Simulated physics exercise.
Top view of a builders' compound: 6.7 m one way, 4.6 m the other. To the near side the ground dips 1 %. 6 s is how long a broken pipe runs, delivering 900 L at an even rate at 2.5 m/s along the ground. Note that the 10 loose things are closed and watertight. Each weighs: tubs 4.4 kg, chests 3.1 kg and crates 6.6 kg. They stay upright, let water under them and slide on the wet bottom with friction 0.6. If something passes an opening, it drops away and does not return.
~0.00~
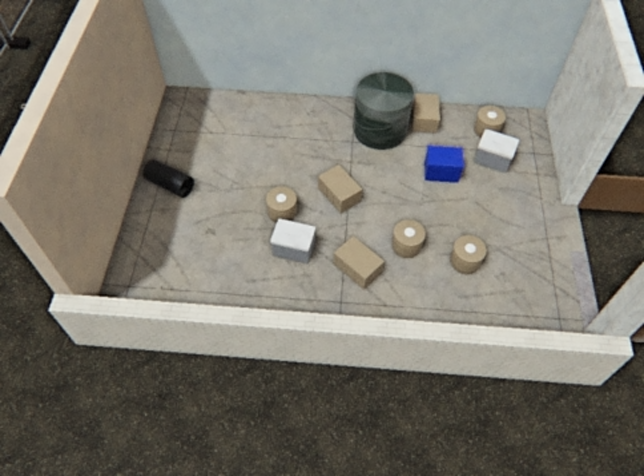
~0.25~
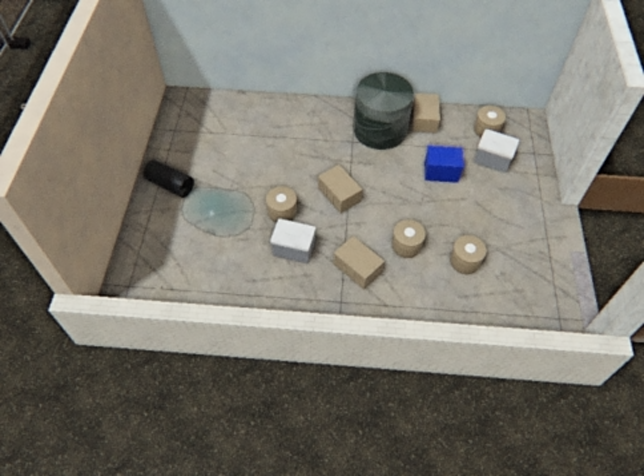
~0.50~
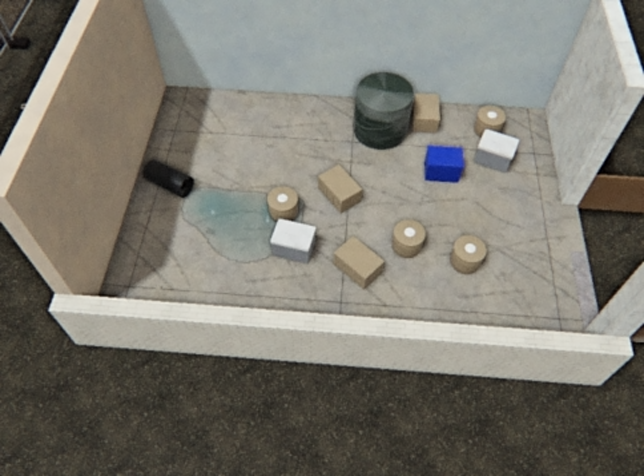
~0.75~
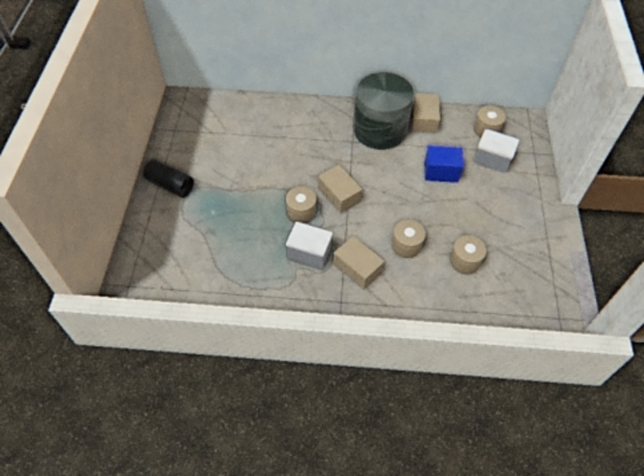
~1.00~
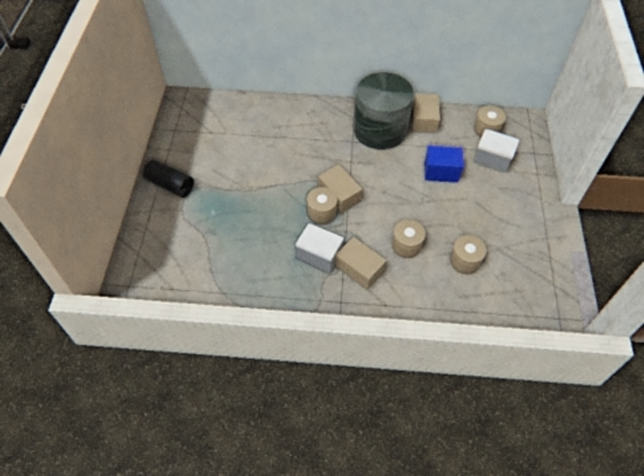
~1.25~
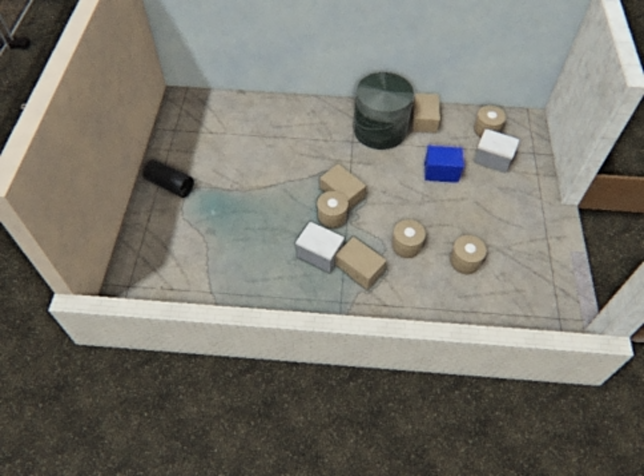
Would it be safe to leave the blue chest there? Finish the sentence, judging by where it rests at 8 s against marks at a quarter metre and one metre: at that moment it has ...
At that moment it has stayed where it was.
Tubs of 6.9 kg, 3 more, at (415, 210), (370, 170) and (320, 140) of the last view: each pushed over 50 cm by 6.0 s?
In the order asked: Stays inside the line, stays inside the line, stays inside the line.
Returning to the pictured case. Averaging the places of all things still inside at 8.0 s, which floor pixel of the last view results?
Averaged position, last view: Near pixel (460, 164).
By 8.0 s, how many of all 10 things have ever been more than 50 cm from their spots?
That adds up to 6.
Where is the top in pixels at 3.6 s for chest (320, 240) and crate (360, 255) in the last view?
They should sit about (436, 296) and (489, 309) in the last view.
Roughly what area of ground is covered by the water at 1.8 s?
About 8.0 m2.
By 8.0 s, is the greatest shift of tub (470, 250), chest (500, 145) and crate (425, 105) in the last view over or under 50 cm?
First crosses the line, second stays inside the line, third stays inside the line.
After 1.8 s the blue chest is near (446, 156), 0.0 m from its start, aground; 0 of 10 are out; 2 afloat.
After 3.6 s the blue chest is near (446, 156), 0.0 m from its start, aground; 0 of 10 are out; 3 afloat.
After 5.6 s the blue chest is near (446, 156), 0.0 m from its start, aground; 2 of 10 are out; 2 afloat.
After 8.0 s the blue chest is near (446, 156), 0.0 m from its start, aground; 4 of 10 are out; 1 afloat.
